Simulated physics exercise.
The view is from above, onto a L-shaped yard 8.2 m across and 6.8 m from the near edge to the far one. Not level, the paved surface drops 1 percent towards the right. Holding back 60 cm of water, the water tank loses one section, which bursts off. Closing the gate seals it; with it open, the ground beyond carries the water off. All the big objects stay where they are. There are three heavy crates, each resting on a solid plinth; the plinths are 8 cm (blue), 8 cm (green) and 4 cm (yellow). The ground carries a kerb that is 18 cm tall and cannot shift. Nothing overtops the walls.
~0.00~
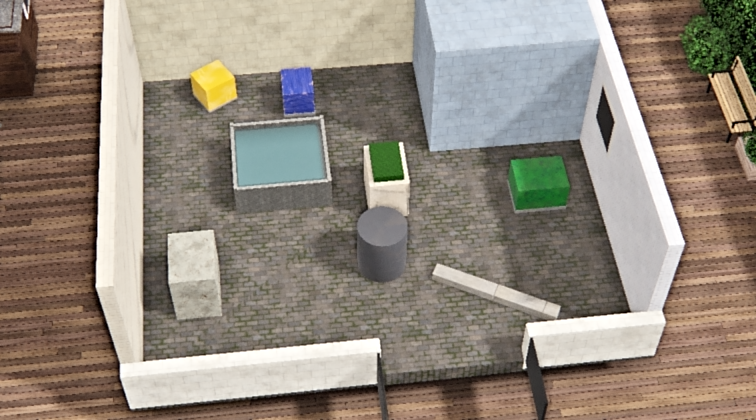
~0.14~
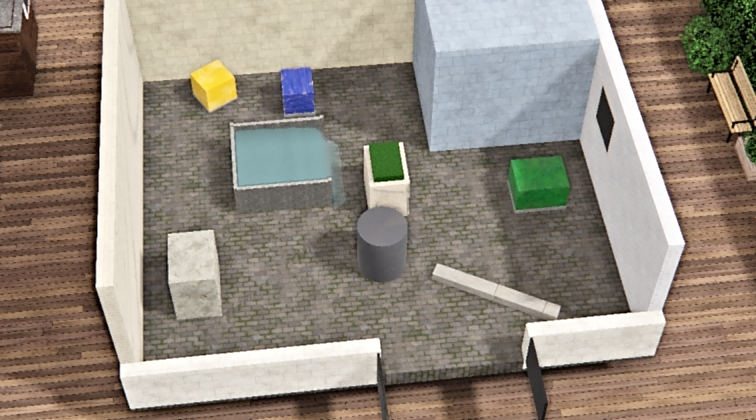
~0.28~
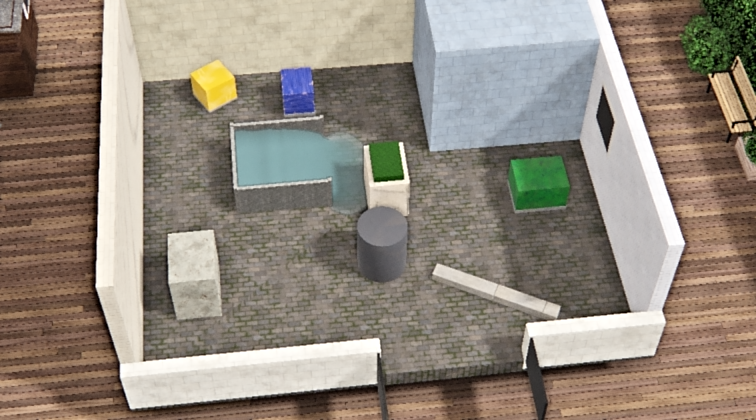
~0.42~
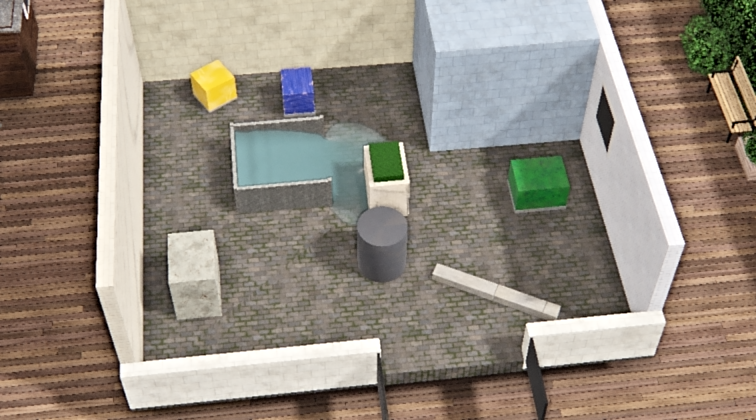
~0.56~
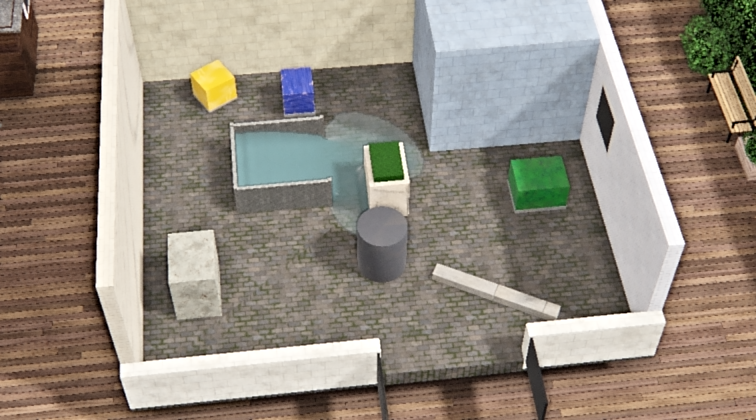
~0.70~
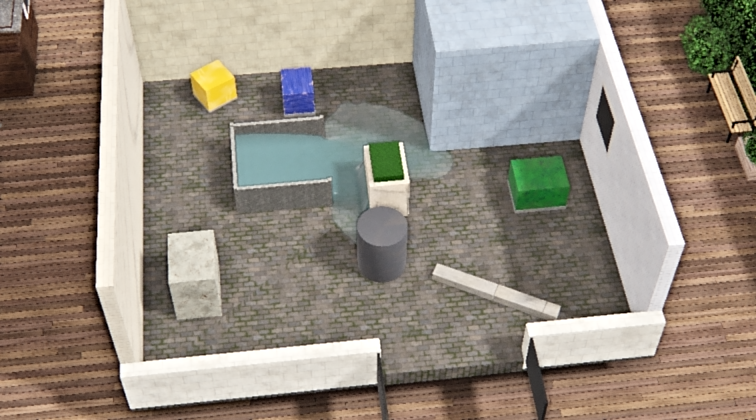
The footage shows a walled paved yard where the right side of a water tank opens and water pours out, spreading across the paving around a pale block with a green top and reaching toward the large light-blue block.
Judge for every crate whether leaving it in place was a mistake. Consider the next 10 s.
For the blue crate it was a mistake; for the green crate it was a mistake; for the yellow crate it was a mistake.
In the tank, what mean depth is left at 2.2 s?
It averages close to 14 cm.
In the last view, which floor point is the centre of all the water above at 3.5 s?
(373, 178).
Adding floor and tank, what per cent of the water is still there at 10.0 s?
Still there: Roughly 98 %.
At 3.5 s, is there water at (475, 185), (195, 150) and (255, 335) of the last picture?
Going through the three points: Awash, then not yet touched, then awash.
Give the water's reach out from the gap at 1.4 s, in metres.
About 4.6 m.
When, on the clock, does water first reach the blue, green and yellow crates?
Blue: 2.6 s; green: 1.2 s; yellow: 3.0 s.
After 1.4 s water covers 20 % of the floor and is deepest (38 cm) near (361, 185); blue plinth not reached, green plinth reached, yellow plinth not reached.
After 2.2 s water covers 30 % of the floor and is deepest (38 cm) near (408, 68); blue plinth not reached, green plinth reached, yellow plinth not reached.
After 3.5 s water covers 50 % of the floor and is deepest (20 cm) near (409, 75); blue plinth reached, green plinth reached, yellow plinth reached.
After 6.0 s water covers 65 % of the floor and is deepest (12 cm) near (227, 82); blue plinth reached, green plinth reached, yellow plinth reached.
After 10.0 s water covers 90 % of the floor and is deepest (8 cm) near (631, 337); highest at the blue plinth 13 cm, highest at the green plinth 13 cm, highest at the yellow plinth 18 cm.
